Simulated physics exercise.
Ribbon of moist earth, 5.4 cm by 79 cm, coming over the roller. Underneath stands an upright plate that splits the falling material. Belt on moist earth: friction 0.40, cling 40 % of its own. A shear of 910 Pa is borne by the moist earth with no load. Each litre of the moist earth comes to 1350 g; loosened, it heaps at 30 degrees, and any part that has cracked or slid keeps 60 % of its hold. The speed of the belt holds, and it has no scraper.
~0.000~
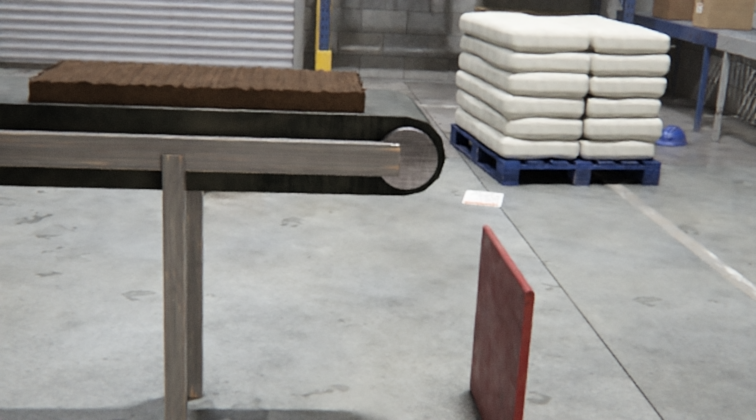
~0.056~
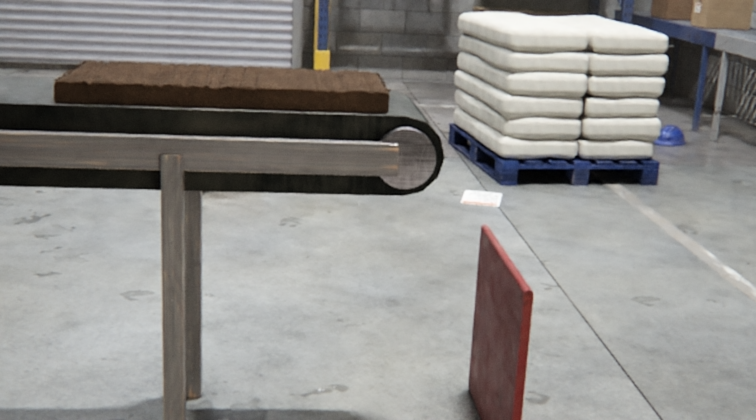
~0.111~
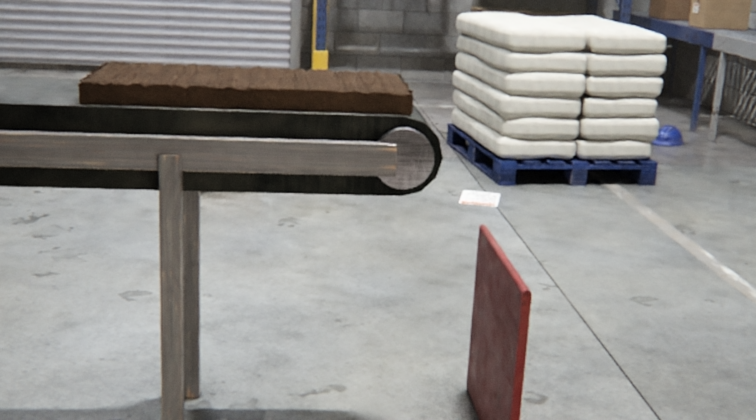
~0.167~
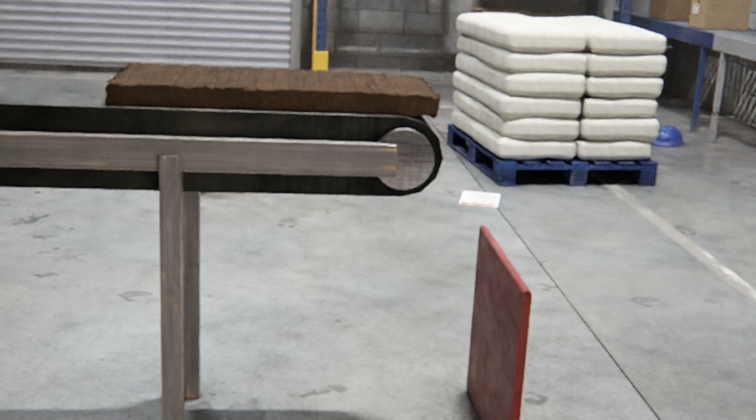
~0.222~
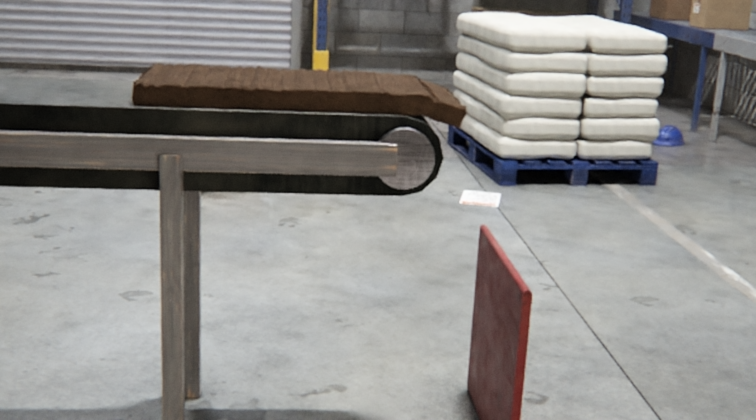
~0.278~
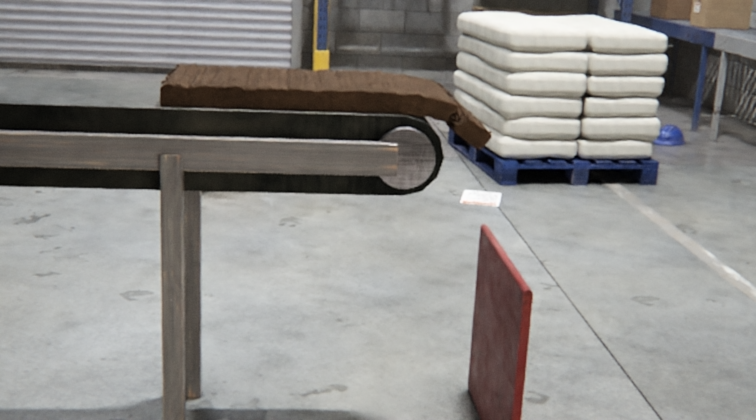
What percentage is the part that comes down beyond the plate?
100 %.
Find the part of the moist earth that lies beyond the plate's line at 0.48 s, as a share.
Roughly 16 per cent.
After 0.48 s, 15 % is beyond the plate's line.
After 0.71 s, 50 % is beyond the plate's line.
After 0.95 s, 81 % is beyond the plate's line.
After 1.18 s, 100 % is beyond the plate's line.
After 2.36 s, 100 % is beyond the plate's line.
